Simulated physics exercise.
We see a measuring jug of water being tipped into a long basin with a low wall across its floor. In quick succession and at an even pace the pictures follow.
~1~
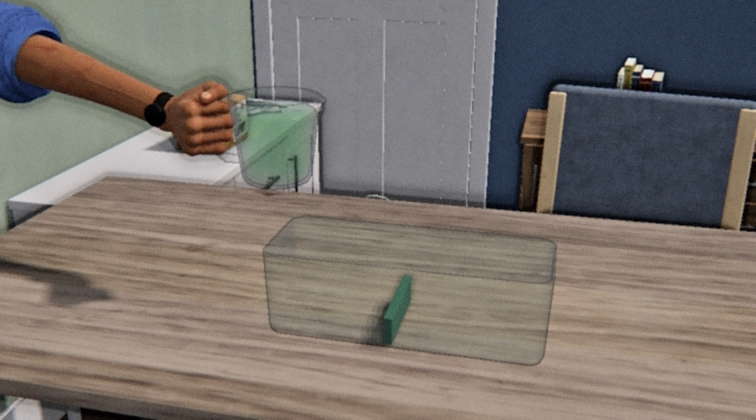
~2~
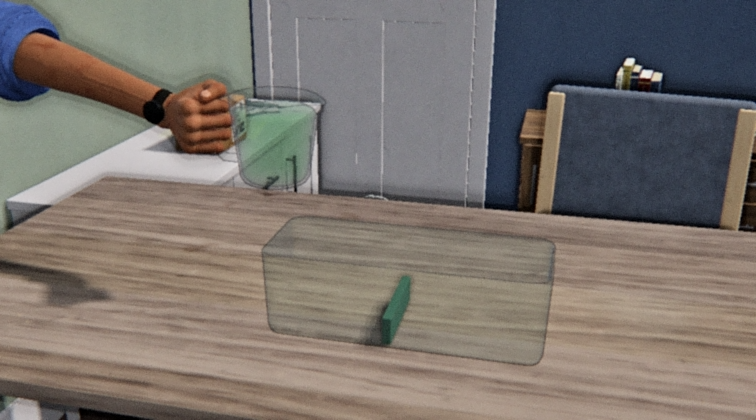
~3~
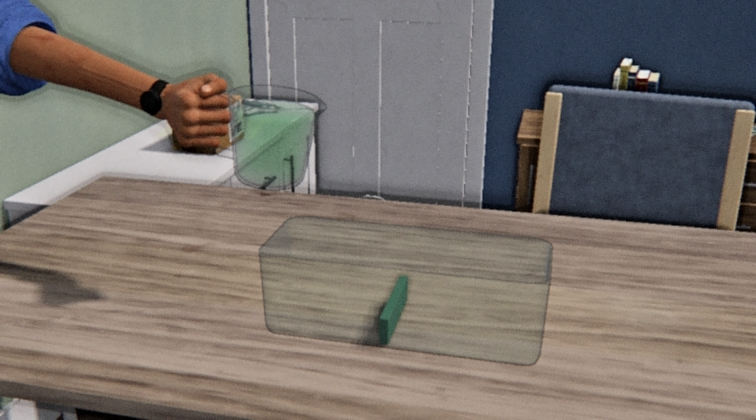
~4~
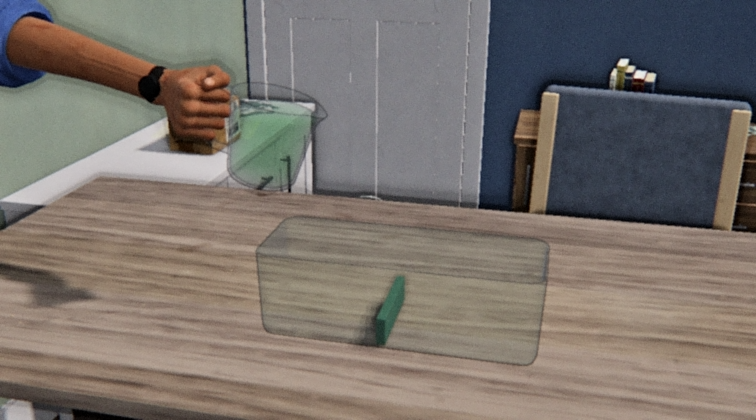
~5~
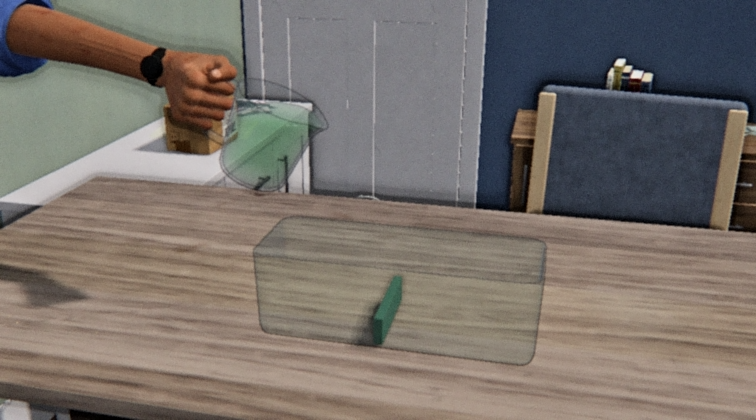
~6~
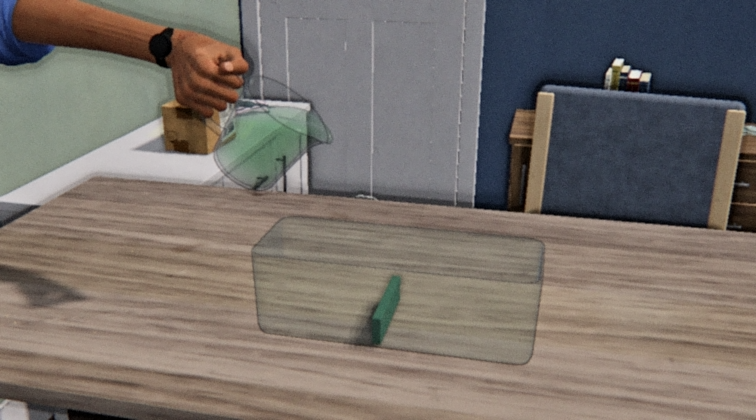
In a room with pale green and dark blue walls and a grey door, a wooden table is seen from slightly above. A long clear basin with a low green wall across its floor sits on it, a blue-backed chair behind at right, while a dark-watched hand holds a clear jug of greenish water at upper left. The hand steadily tilts the jug rightward as the view shifts very slightly.
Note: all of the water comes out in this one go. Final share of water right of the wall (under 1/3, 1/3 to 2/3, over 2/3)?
Under 1/3.
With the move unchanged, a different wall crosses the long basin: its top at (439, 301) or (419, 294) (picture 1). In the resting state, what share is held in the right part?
About 15 per cent, then about 10 per cent.
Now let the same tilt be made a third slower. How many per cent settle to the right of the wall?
Roughly 15 %.
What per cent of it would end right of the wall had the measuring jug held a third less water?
It comes to around 10 percent.
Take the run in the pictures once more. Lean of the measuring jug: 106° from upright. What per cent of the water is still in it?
It still holds close to 35 per cent at that lean.
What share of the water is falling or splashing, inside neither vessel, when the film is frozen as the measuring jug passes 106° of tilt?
Around 25 %.
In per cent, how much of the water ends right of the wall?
Roughly 15 %.
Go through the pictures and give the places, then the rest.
It leans 0°; its right rim is at (325, 101); the water meets the walls at (238, 106) and (317, 111); the long basin's rim runs from (278, 235) to (555, 263); the wall's top is at (398, 297), in the first frame.
It leans 2°; its right rim is at (325, 103); the water meets the walls at (238, 105) and (317, 112), in the second frame.
It leans 6°; its right rim is at (326, 108); the water meets the walls at (237, 104) and (316, 114), in the third frame.
It leans 14°; its right rim is at (327, 116); the water meets the walls at (238, 106) and (318, 117), in the fourth frame.
It leans 24°; its right rim is at (328, 127); the water meets the walls at (237, 110) and (324, 121), in the fifth frame.
It leans 36°; its right rim is at (328, 141); the water meets the walls at (231, 121) and (326, 131); 2 per cent is over the edge, in the sixth frame.
A moment on, the measuring jug is tipped right over and 37 per cent is still to pour, 32 is left of the wall and 4 right of it.
Next, the measuring jug is tipped right over and 2 per cent is still to pour, 80 is left of the wall and 7 right of it.
Then the measuring jug is tipped right over and 0 per cent is still to pour, 82 is left of the wall and 12 right of it.
Later the measuring jug is tipped right over and 0 per cent is still to pour, 82 is left of the wall and 13 right of it.
At rest 82 per cent lies left of the wall, 13 right of it and 5 outside.
